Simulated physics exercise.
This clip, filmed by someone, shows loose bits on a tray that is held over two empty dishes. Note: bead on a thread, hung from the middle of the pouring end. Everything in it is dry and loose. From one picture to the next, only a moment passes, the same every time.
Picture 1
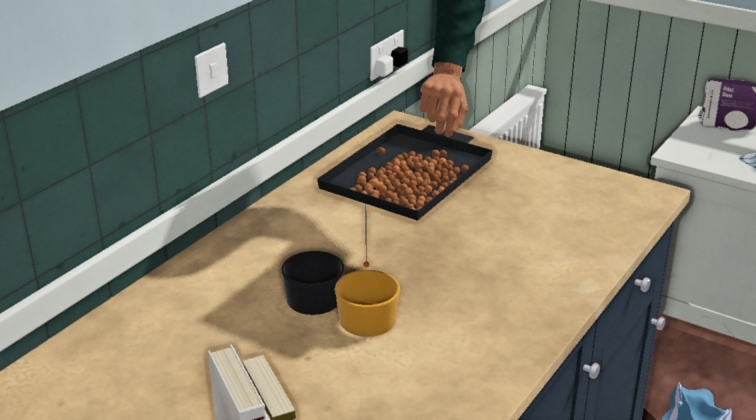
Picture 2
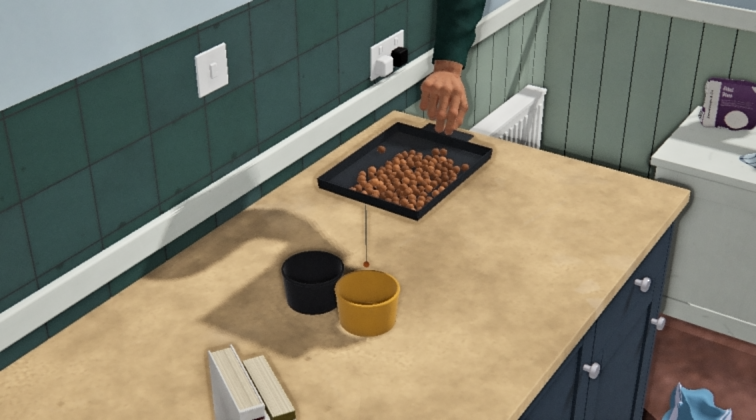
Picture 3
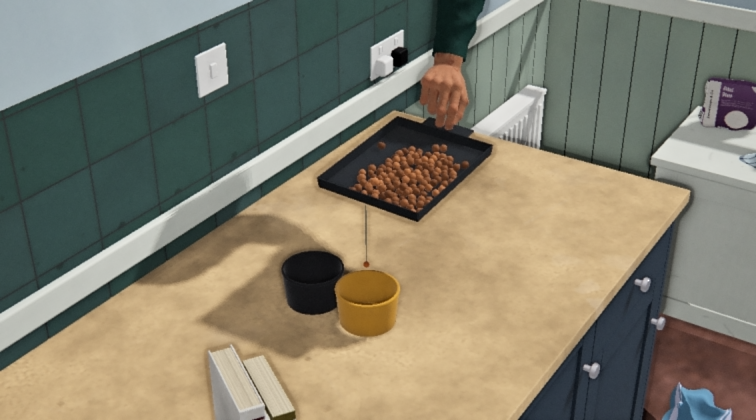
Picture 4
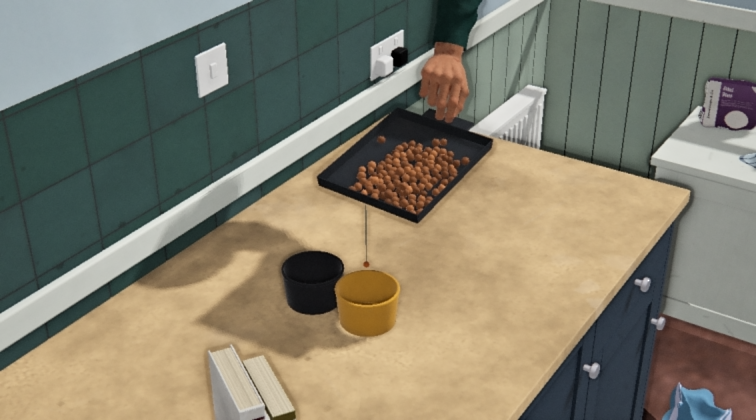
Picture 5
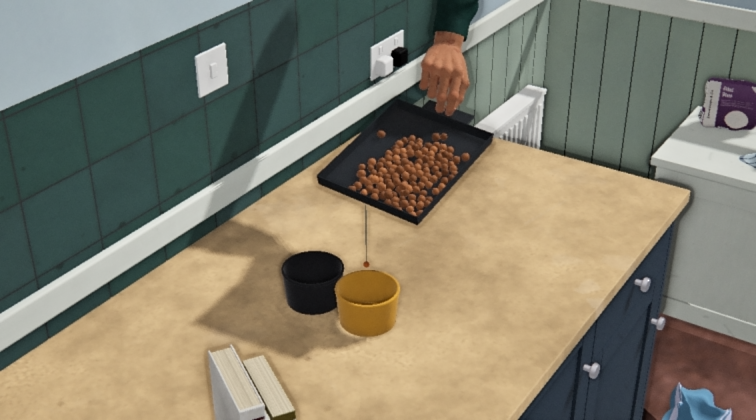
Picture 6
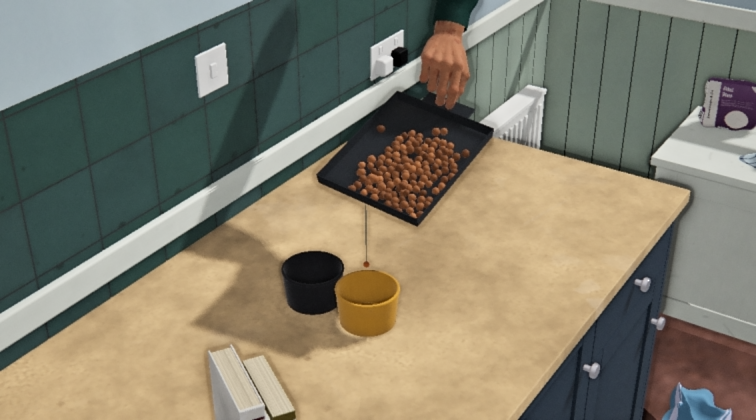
The clip opens on a dark tray of hazelnuts lying level above a wooden counter, a hand at its far edge and a bead hanging on a thread near a black dish and a yellow one. The hand gradually raises the far side, slanting the tray toward its lower right corner, while the nuts barely shift.
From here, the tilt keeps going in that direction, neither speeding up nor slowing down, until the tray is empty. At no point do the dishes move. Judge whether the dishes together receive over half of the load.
The caught share falls below half.
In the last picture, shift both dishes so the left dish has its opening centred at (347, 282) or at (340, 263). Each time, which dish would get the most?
First place: The rightmost one; second place: The rightmost one.
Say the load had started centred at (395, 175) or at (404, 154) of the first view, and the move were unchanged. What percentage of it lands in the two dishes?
The first start yields 20 per cent, the second 30 per cent.
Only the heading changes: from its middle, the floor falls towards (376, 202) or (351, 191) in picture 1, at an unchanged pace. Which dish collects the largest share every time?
It would be the right-side one to begin with, and after that the left-side one.
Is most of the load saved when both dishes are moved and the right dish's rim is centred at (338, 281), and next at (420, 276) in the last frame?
Try 1: A lesser share; try 2: A lesser share.
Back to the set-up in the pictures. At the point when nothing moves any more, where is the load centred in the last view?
The centre ends up roughly at (398, 328).
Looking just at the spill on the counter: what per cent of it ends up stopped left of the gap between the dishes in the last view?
Estimate: About 0 in every hundred.
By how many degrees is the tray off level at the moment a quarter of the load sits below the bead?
The tilt is near 110° by then.
Shortly afterwards, tray tipped steeply; all but a few on the tray; only a few outside both; only a few in the air.
Next, tray tipped past a quarter turn; the bulk on the tray; only a few in the right dish; a little outside both; a little in the air.
Some moments later, tray tipped past a quarter turn; near a third in the right dish; near two thirds outside both.
In the end, tray tipped past a quarter turn; near a third in the right dish; none at all in the left dish; near two thirds outside both.
